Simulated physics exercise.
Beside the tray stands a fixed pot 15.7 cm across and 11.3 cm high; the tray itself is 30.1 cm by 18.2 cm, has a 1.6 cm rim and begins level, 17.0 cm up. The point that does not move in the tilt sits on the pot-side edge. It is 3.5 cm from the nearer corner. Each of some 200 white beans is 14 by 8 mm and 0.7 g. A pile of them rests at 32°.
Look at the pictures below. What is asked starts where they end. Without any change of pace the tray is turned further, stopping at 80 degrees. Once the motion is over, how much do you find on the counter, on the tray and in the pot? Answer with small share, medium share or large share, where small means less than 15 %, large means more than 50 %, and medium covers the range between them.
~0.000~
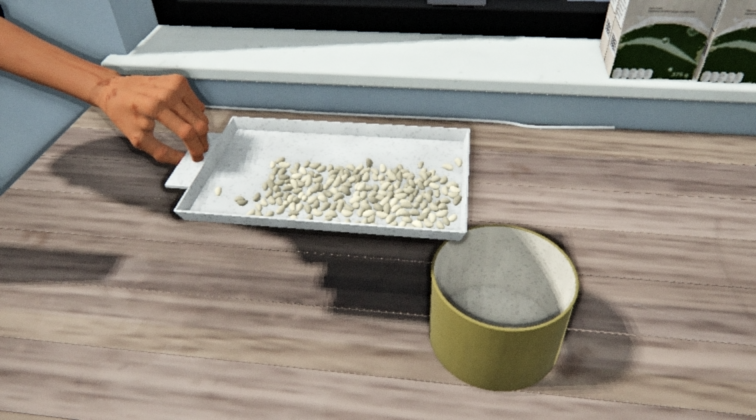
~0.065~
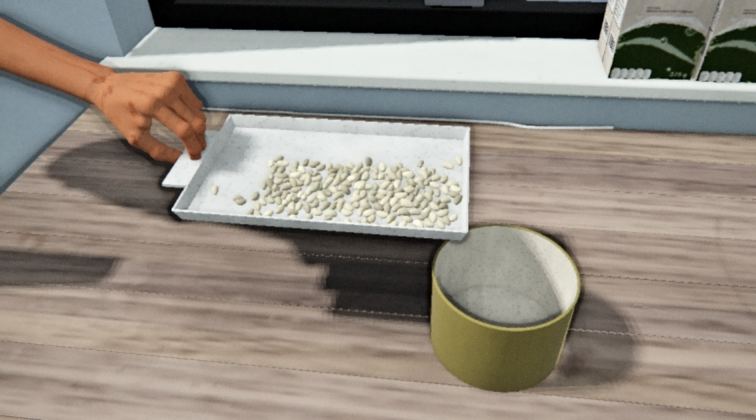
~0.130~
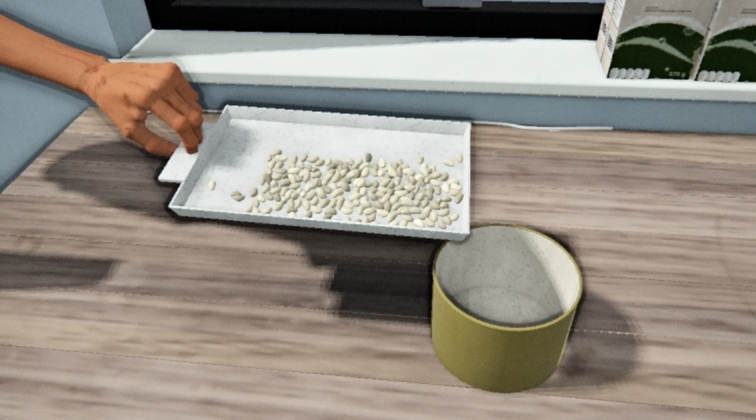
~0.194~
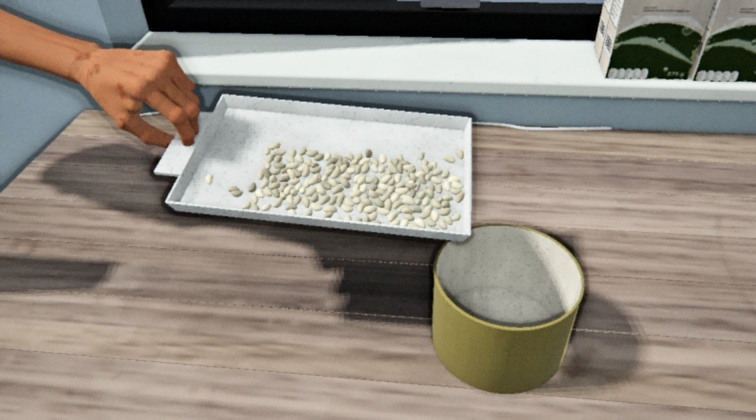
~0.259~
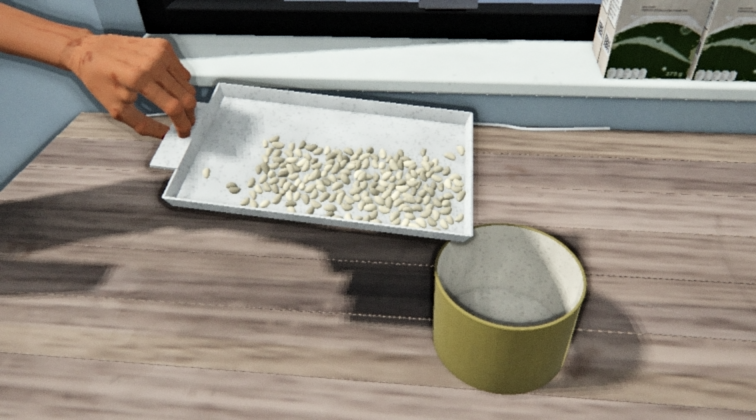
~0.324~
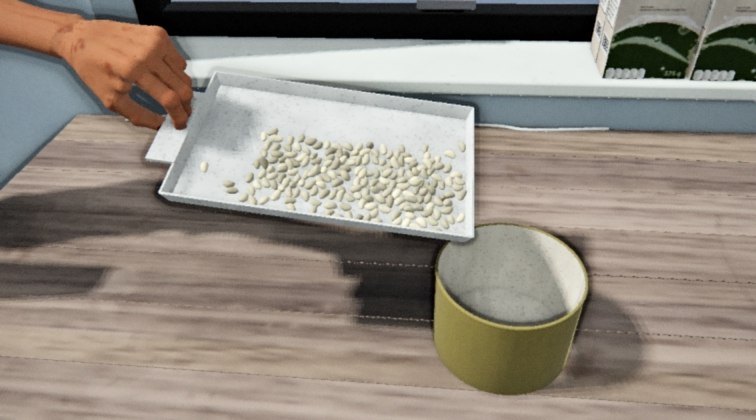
Counter - medium share; tray - small share; pot - large share.
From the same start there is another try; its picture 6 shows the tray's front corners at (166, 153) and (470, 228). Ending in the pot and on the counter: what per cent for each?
In the pot: 90 per cent; on the counter: 5 per cent.
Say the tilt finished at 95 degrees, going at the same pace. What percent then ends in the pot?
The pot would get around 60 per cent.
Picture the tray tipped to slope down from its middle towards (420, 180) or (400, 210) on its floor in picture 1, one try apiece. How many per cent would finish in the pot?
I'd put it at roughly 45 per cent for the first tilt and roughly 95 per cent for the second.
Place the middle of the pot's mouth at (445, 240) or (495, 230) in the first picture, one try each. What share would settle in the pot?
I'd say some 20 per cent for the first and some 0 per cent for the second.
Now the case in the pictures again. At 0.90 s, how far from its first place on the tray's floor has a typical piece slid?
Displacement on the tray: Roughly 1 cm.
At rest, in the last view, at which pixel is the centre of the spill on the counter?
Around (421, 397).
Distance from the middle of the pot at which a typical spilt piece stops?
14 cm.
After 0.90 s, tilt 45 degrees; the tray holds 100 %, the pot 0 %.
After 1.28 s, tilt 66 degrees; the tray holds 90 %, the pot 0 %.
After 1.75 s, tilt 80 degrees; the tray holds 5 %, the pot 60 %.
In the end, at 2.9 s, counter 35 %, tray 0 %, pot 65 %.
